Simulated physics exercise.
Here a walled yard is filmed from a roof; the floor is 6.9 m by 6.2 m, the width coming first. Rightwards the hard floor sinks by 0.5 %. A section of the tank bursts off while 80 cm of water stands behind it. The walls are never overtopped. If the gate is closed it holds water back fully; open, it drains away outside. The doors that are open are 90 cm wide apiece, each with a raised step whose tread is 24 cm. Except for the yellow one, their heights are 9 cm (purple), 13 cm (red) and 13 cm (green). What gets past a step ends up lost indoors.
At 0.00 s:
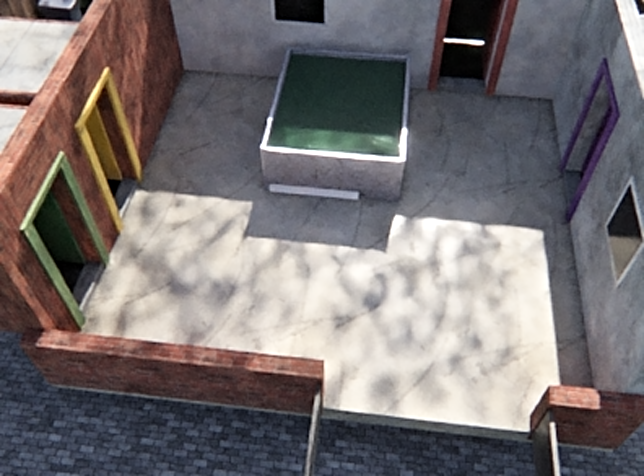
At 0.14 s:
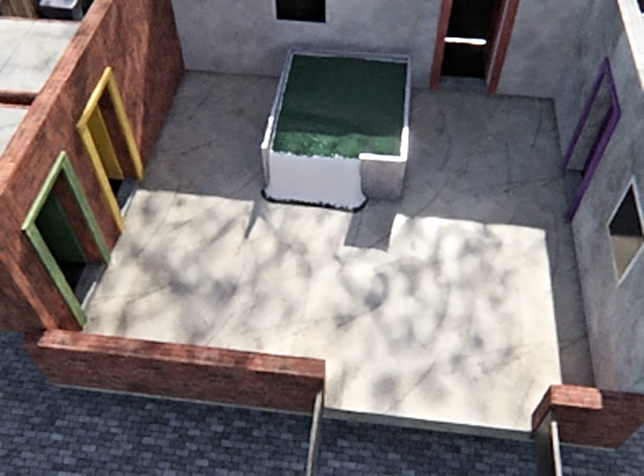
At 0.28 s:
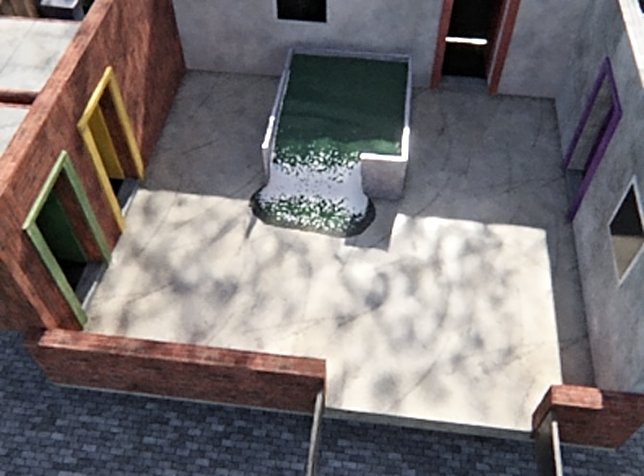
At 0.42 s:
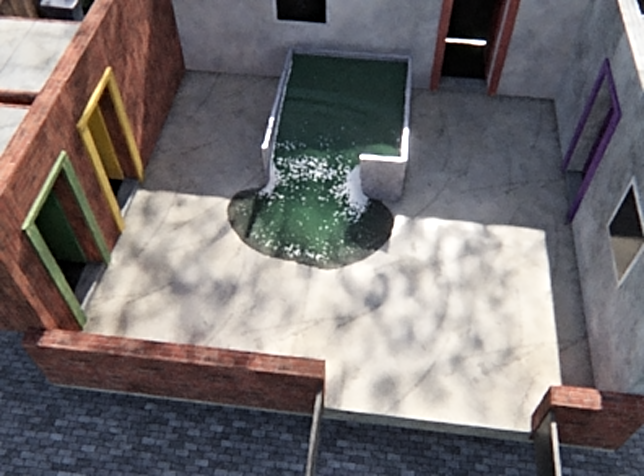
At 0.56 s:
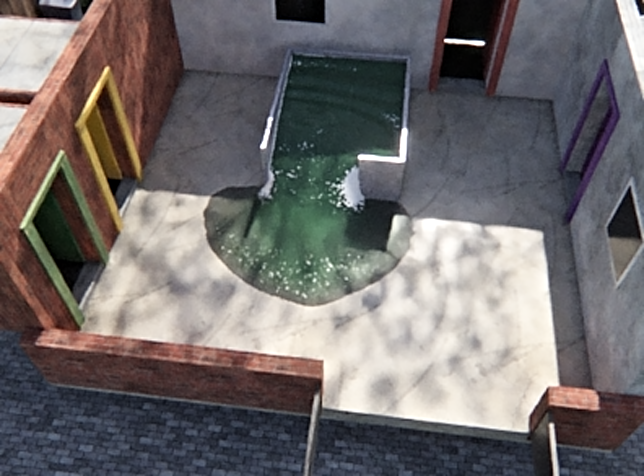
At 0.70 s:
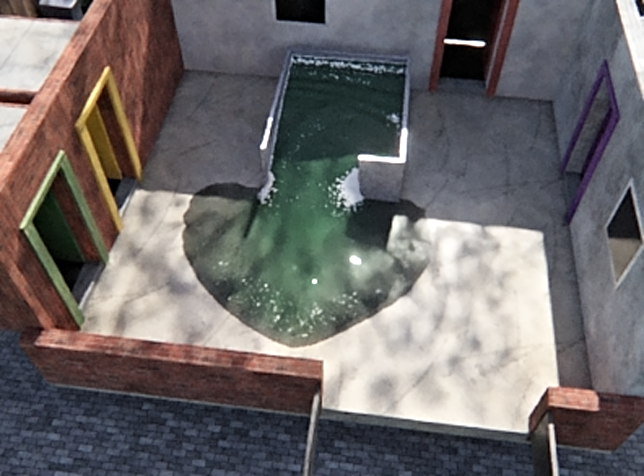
The video shows a walled yard from above, where part of a raised tank's front wall gives way and green water pours out, foaming at first, then spreading across the pale floor in a widening, rounded pool toward the low brick wall.
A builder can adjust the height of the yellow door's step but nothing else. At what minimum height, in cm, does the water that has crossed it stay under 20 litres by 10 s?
From about 6 cm.
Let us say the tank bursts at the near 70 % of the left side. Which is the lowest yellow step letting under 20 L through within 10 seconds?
Required height: Approx. 30 cm.
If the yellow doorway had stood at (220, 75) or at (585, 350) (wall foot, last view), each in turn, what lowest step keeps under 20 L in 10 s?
You'd want about 11.5 cm there first, then about 8.5 cm.
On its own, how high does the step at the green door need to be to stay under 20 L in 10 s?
Roughly 25 cm at green.
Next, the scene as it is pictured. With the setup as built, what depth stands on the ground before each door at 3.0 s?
Depths in cm: Yellow 4, purple 0, red 0, green 30.
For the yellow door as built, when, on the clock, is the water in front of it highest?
The depth peaks at about 3.8 seconds.
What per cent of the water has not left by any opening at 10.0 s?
Share still there: Approx. 66 percent.
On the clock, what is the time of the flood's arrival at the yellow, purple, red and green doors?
Reading them off: Yellow 1.8 s, then purple 7.0 s, then red 7.0 s, then green 1.6 s.
After 1.4 s water covers 35 % of the floor, deepest (42 cm) near (292, 196); it has not reached the yellow door.
After 3.0 s water covers 45 % of the floor, deepest (38 cm) near (67, 359); 4 cm at the yellow door, 0 litres in over its 10 cm step.
After 10.0 s water covers 95 % of the floor, deepest (12 cm) near (173, 152); 6 cm at the yellow door, 2 litres in over its 10 cm step.
At the yellow door as built, the water arrived by 1.9 s and peaked near 12 cm at 3.8 s.
With a step of 5 cm, 30 litres would have come in within the 10 s; with 6.5 cm, 15 litres. So under 20 litres takes about 6 cm.
